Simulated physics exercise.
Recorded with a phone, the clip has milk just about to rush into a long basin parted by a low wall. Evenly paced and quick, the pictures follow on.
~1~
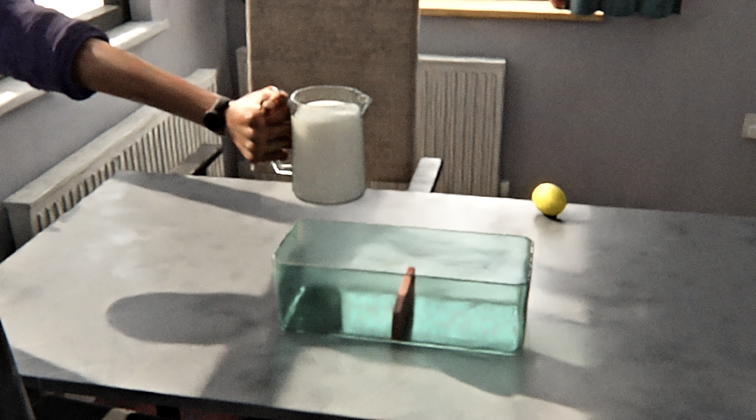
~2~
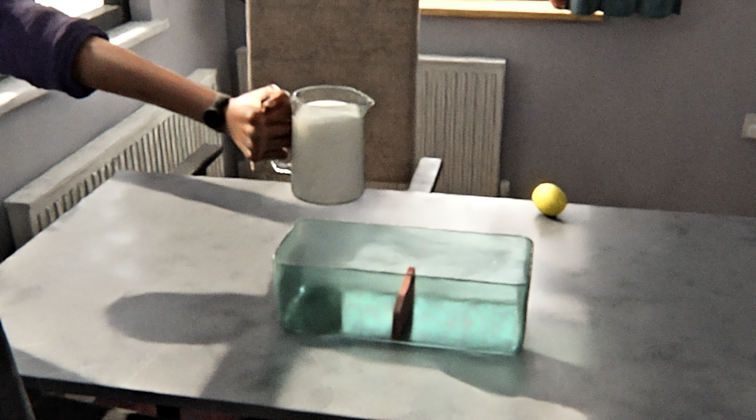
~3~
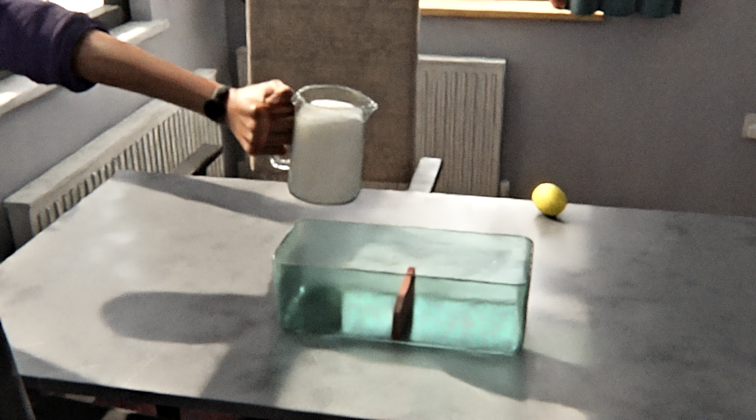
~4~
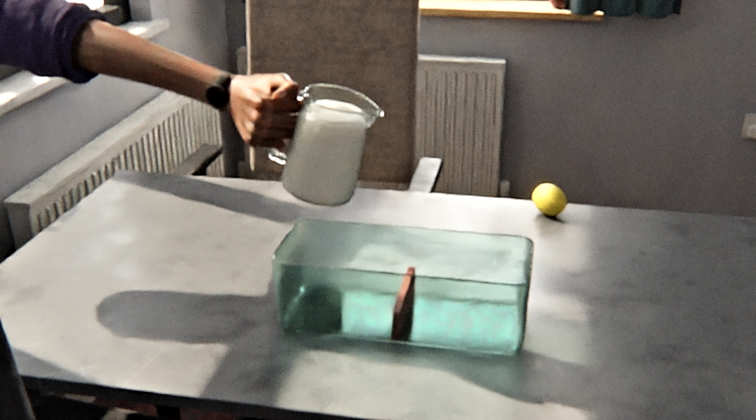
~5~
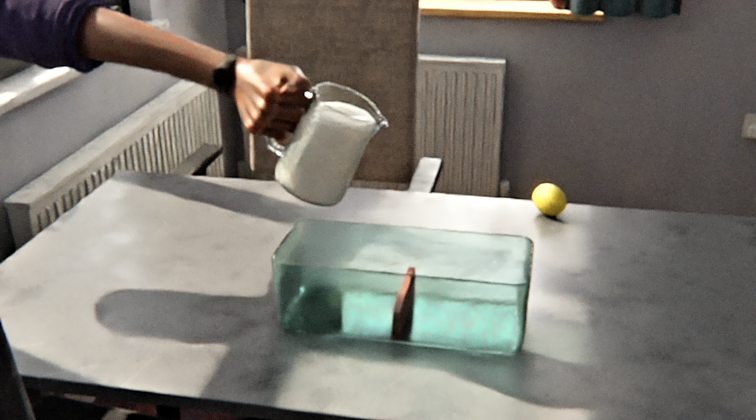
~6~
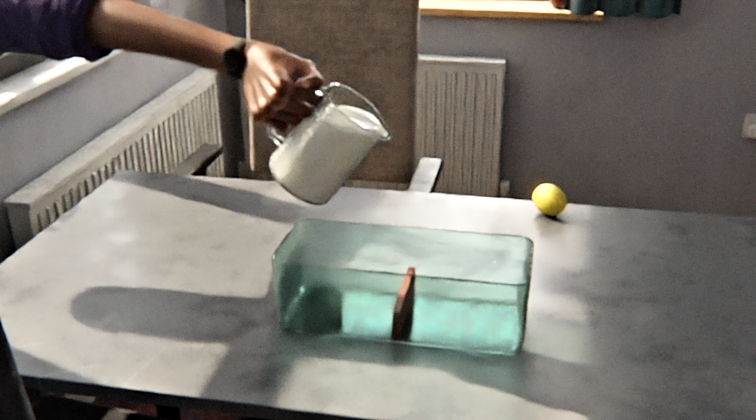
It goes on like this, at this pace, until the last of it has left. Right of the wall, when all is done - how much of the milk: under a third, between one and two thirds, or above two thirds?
When all is done, above two thirds is there.
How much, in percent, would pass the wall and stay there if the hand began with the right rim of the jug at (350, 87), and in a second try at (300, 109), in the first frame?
Roughly 80 % the first time and roughly 5 % the second.
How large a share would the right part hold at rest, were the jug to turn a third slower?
About 95 %.
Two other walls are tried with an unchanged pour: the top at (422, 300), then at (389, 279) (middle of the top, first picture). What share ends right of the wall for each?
About 70 per cent, then about 95 per cent.
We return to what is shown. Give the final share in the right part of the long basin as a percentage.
It comes to 95 per cent or so.
A moment on, the jug is tipped right over and 64 per cent is still to pour, 0 is left of the wall and 11 right of it.
Next, the jug is tipped right over and 25 per cent is still to pour, 1 is left of the wall and 52 right of it.
Then the jug is tipped right over and 7 per cent is still to pour, 2 is left of the wall and 80 right of it.
Later the jug is tipped right over and 1 per cent is still to pour, 3 is left of the wall and 91 right of it.
Finally, 4 per cent lies left of the wall, 93 right of it and 3 outside.
